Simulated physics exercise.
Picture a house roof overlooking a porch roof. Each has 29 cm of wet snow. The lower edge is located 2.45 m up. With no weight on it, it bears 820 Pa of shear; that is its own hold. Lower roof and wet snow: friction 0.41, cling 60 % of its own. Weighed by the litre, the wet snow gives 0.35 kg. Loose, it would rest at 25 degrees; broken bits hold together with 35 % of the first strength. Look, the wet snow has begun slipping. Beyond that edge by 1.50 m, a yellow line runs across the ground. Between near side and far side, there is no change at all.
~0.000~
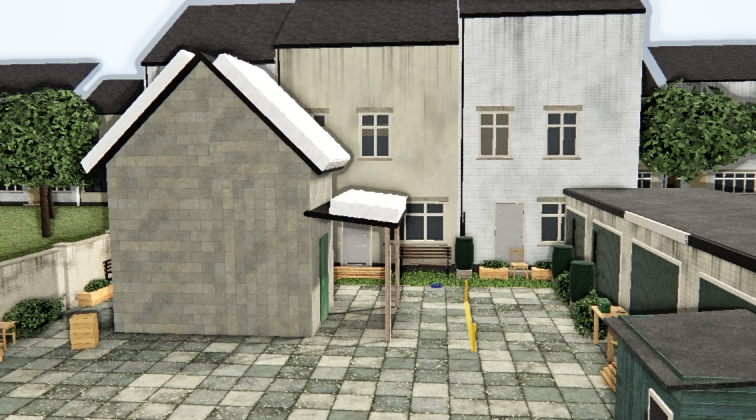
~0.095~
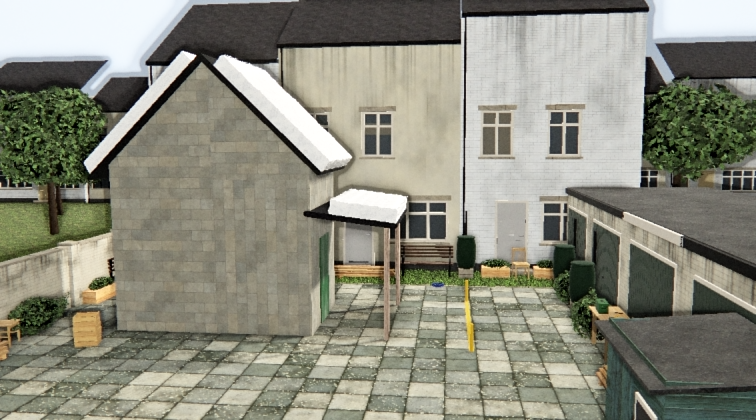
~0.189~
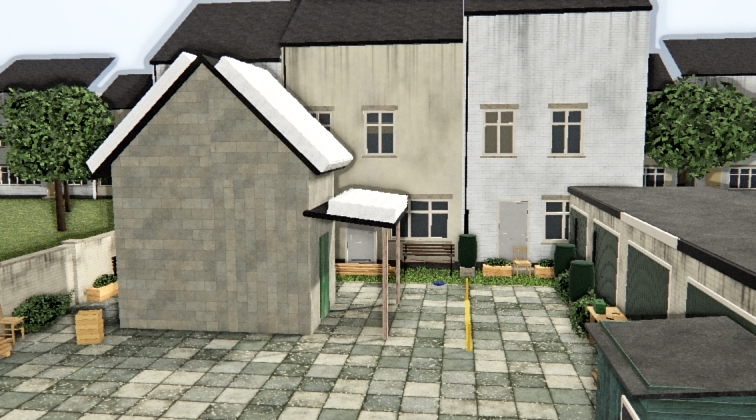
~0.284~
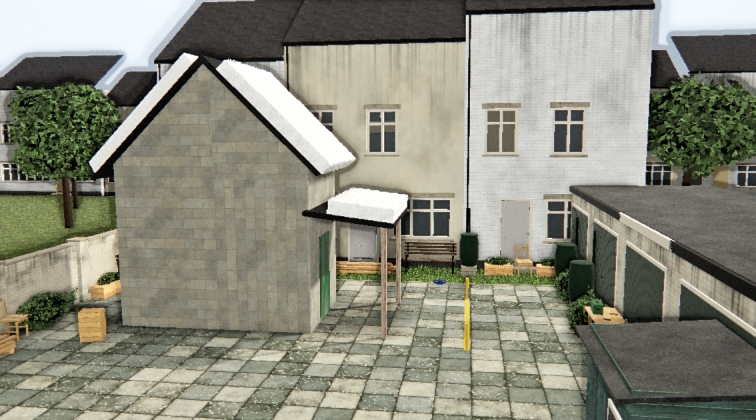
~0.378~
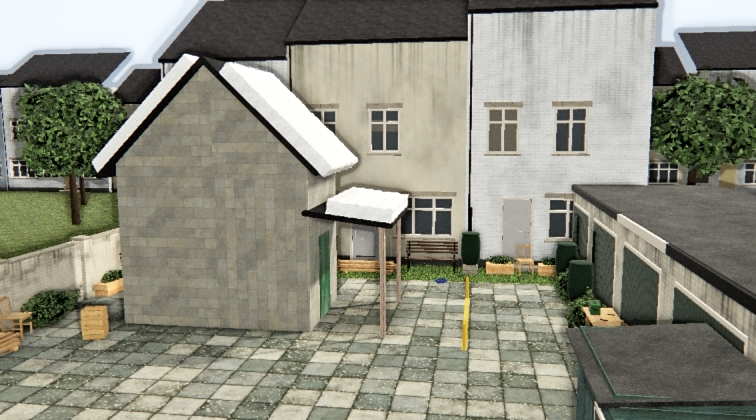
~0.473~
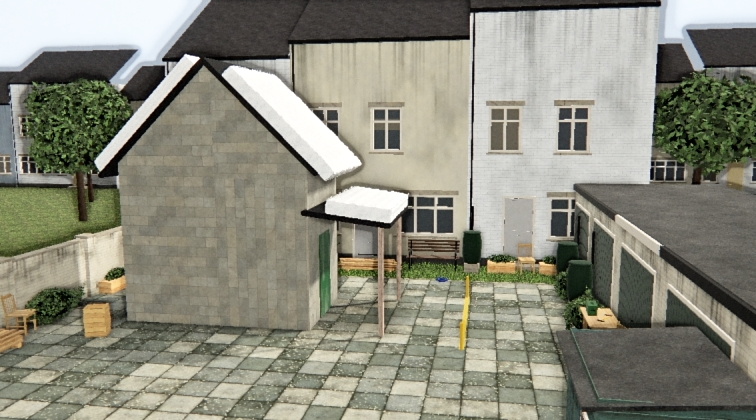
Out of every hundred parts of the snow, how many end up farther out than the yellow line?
Around 1 in every hundred.
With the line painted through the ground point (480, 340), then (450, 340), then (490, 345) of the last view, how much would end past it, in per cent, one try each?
Respectively 0, 3 and 0 percent would end past it.
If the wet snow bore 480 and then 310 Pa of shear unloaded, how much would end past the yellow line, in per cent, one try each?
Expect about 12 in a hundred, then about 25 in a hundred.
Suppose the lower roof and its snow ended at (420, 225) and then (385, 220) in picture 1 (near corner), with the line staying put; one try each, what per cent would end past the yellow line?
Roughly 0 % and then 3 %.
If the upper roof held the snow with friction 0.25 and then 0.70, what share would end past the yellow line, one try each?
I'd expect around 16 percent, then around 0 percent.
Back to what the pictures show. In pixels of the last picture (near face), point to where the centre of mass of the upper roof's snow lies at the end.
Roughly at (362, 224).
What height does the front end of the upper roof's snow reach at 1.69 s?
About 2.8 m.
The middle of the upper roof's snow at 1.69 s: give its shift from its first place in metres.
It sits some 2.2 m from where it began.
After 1.03 s, none is below the lower edge and 0 % is past the line.
After 1.69 s, none is below the lower edge and 0 % is past the line.
After 2.34 s, 13 % is below the lower edge and 0 % is past the line.
After 3.00 s, 19 % is below the lower edge and 1 % is past the line.
After 5.40 s, 20 % is below the lower edge and 1 % is past the line.
